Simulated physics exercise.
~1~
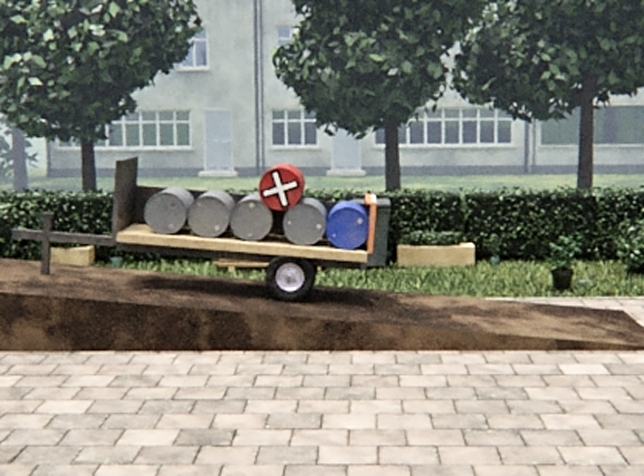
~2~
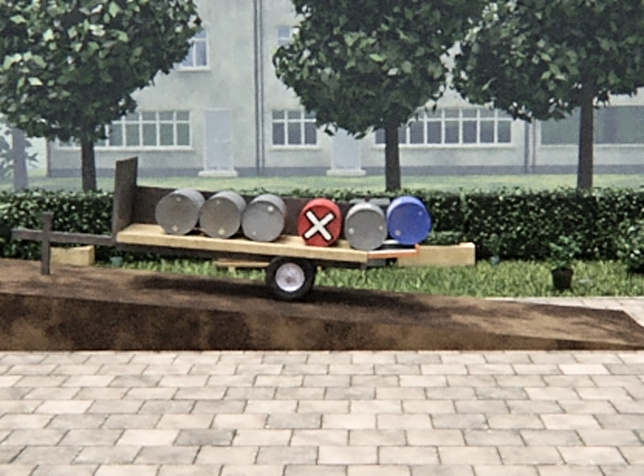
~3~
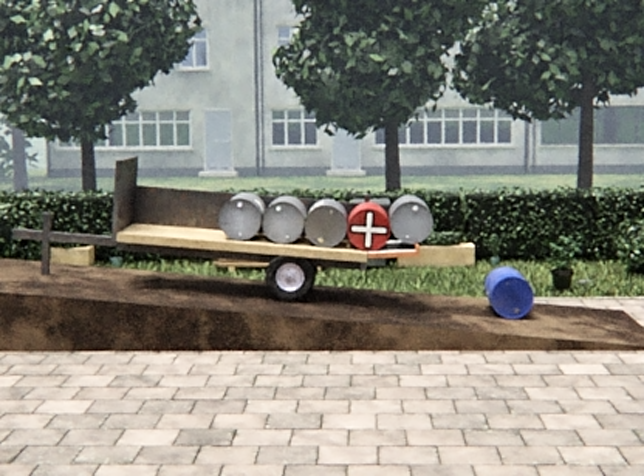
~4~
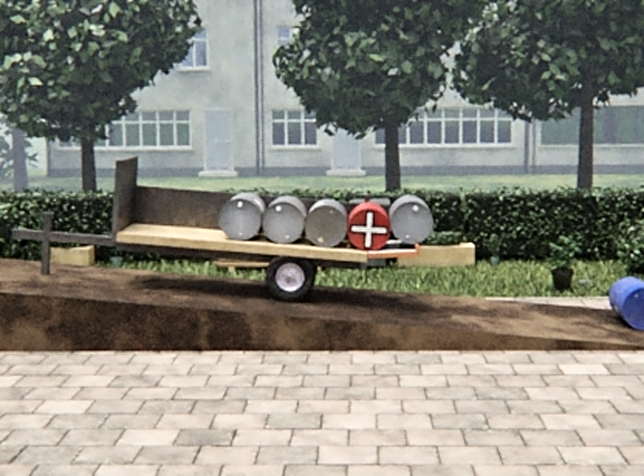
The footage shows a tilted trailer of gray, red and blue drums whose tailgate drops open; the white-crossed red drum settles into the row as they roll right, and the blue one falls off the back and rolls down the slope, while the red and gray drums stay aboard.
